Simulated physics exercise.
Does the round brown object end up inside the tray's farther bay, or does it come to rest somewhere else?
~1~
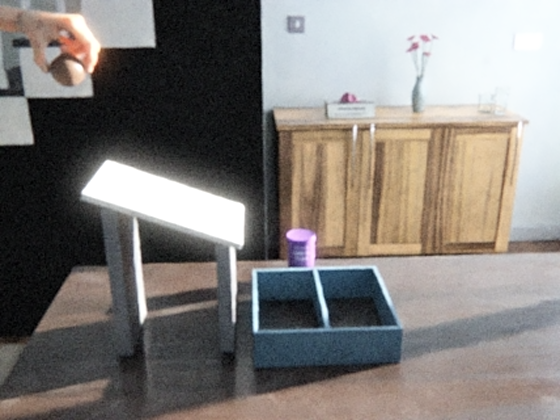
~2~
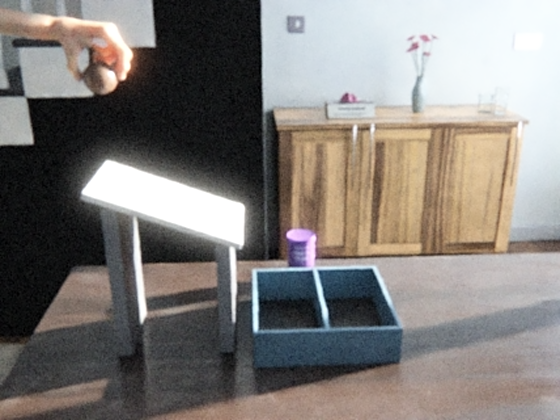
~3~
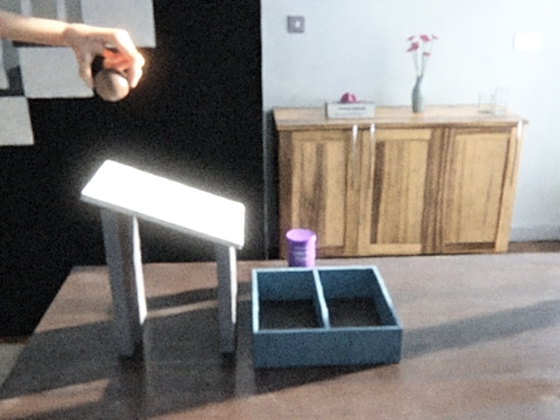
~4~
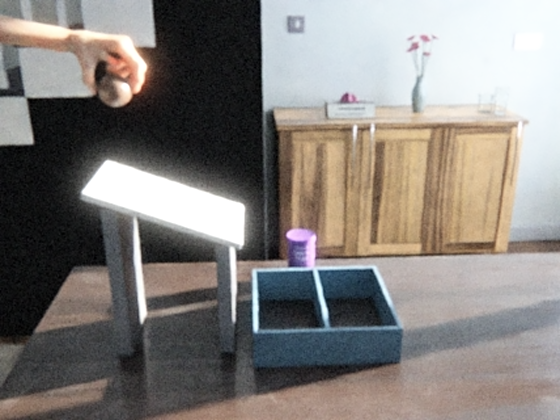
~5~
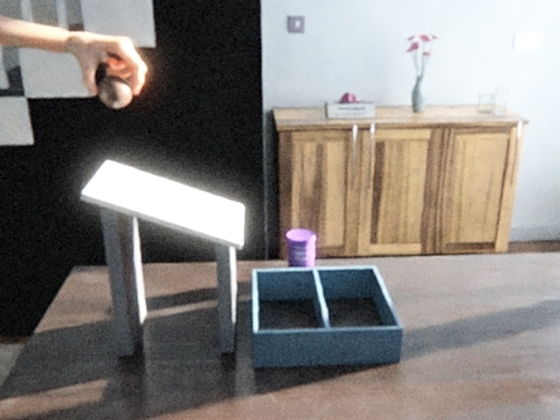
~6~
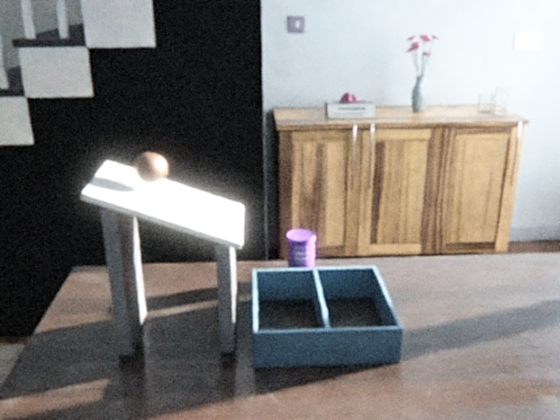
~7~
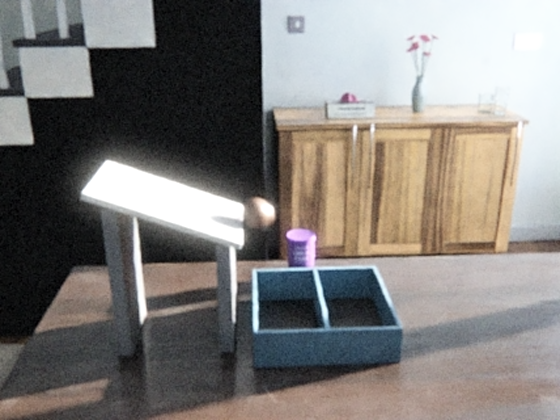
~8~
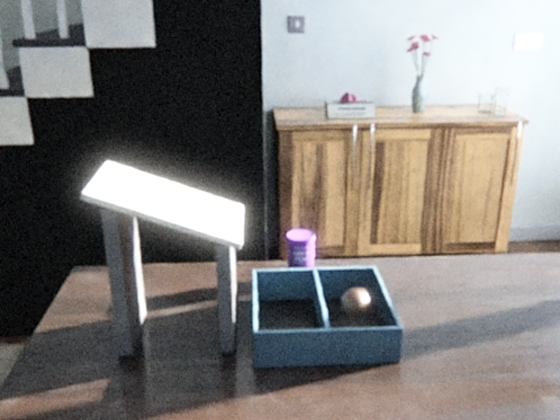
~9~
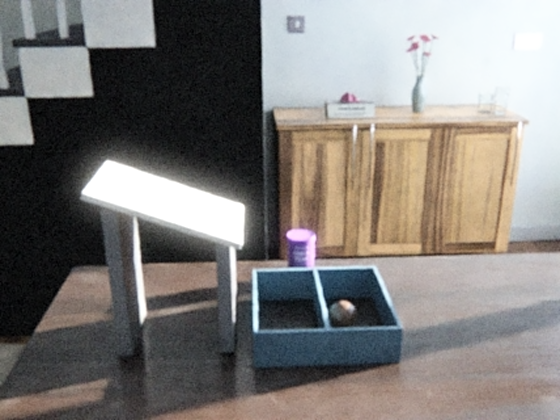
It ends up inside the farther bay of the blue tray, on the right side of the divider.
